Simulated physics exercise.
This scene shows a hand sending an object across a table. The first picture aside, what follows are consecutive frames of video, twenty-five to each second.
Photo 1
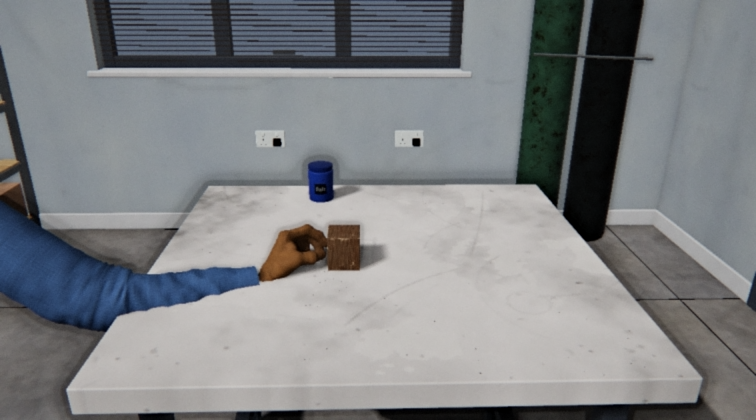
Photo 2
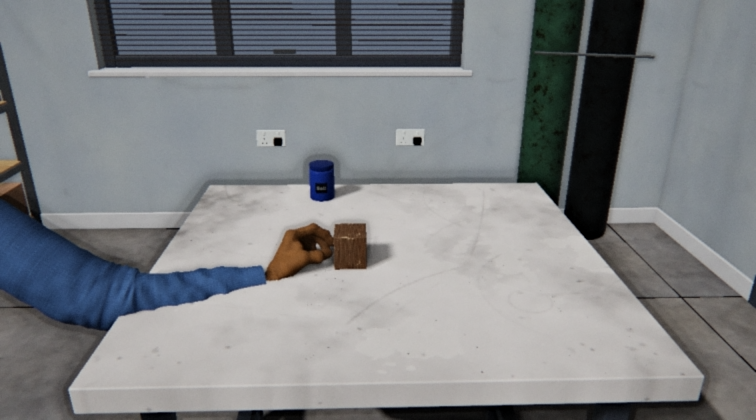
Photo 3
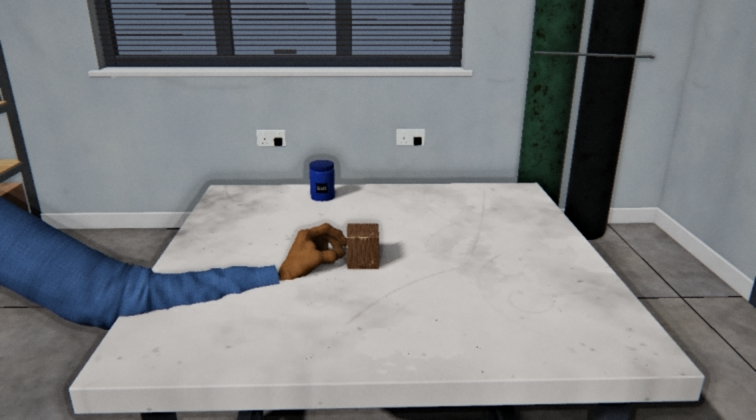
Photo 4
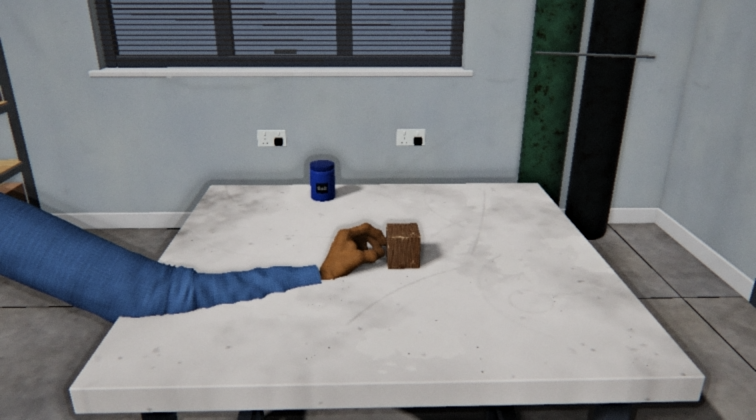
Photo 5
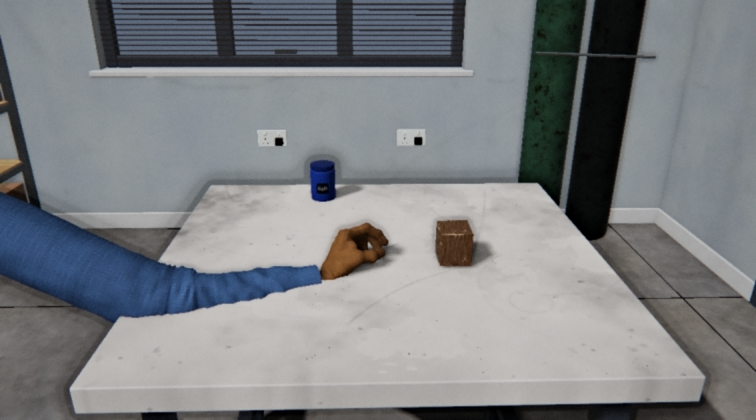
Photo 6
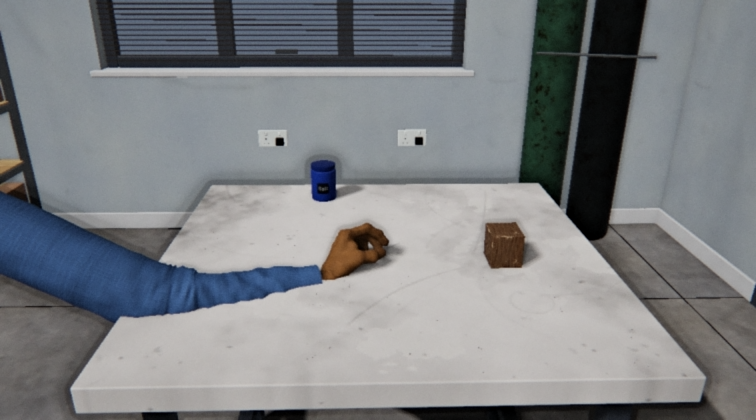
A hand in a blue sleeve pushed a brown block rightward across a white table, then stayed still while the block slid on away from it, past a blue container standing farther back.
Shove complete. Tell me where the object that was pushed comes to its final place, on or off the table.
Off the table.
Then, 0.20 s later than the last frame, brown block now off the table.
Then, 0.50 s later than the last frame, things are still on the move.
When it is over, off the table, brown block.
